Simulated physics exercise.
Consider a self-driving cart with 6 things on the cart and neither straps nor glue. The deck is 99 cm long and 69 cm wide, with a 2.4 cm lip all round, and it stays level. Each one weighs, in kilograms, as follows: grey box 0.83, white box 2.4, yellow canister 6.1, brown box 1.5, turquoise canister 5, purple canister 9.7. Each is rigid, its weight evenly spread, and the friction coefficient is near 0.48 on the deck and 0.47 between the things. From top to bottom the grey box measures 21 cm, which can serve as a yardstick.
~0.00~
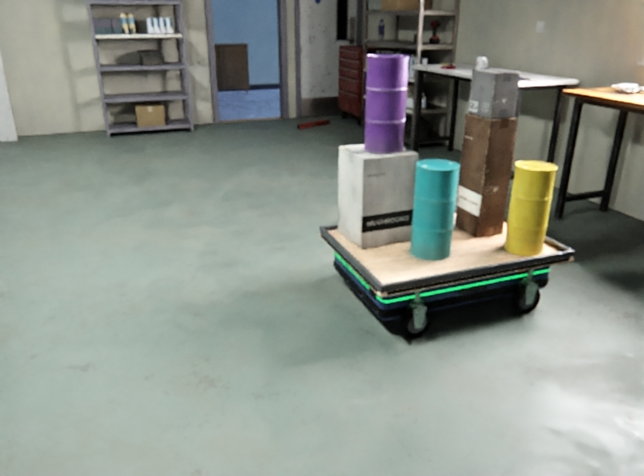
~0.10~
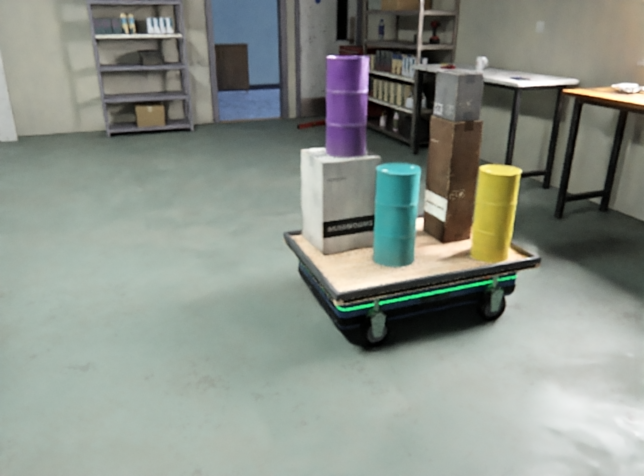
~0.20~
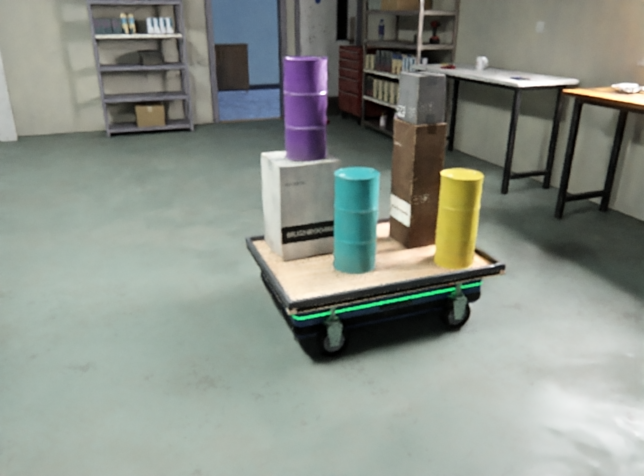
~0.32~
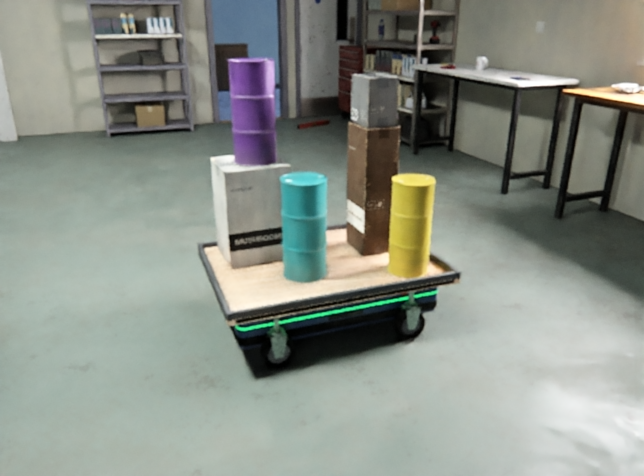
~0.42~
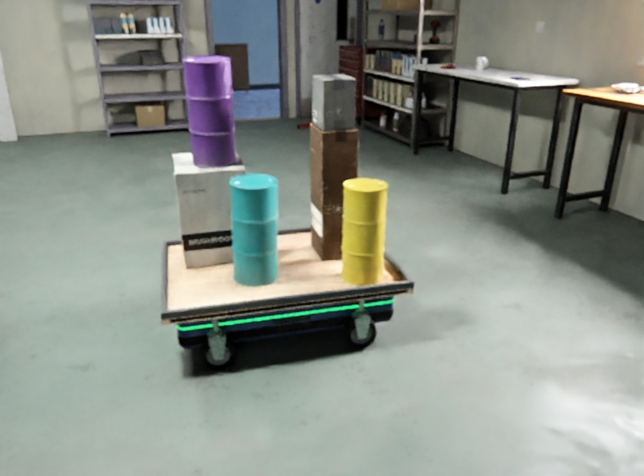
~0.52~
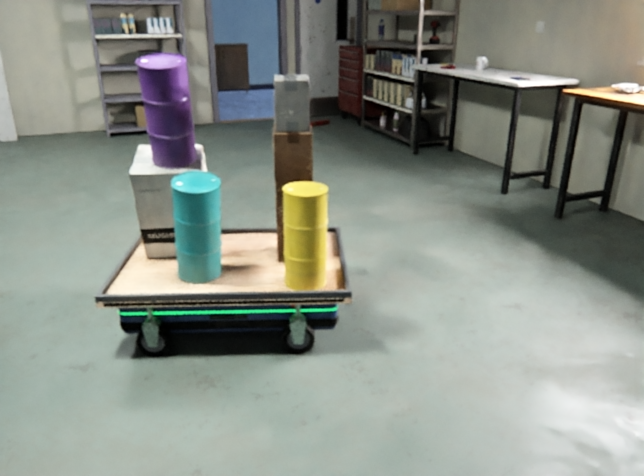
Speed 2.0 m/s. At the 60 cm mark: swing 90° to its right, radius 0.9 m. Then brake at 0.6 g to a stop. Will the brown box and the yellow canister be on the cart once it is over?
The brown box is gone, the yellow canister is gone.
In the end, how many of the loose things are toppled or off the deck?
It comes to 6.
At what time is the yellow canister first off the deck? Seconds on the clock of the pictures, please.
Around 0.8 s on the clock.
After 0.92 s, cart has run 184 cm, turned 70°; yellow canister, turquoise canister and purple canister now off the deck; brown box 33° off upright near (135, 184); white box 62° off upright.
After 1.32 s, cart has run 256 cm, turned 90°; grey box, white box and brown box now off the deck.
In the end (2.0 s), off the deck, grey box, white box, yellow canister, brown box, turquoise canister and purple canister. In the last view, yellow canister near (19, 270).
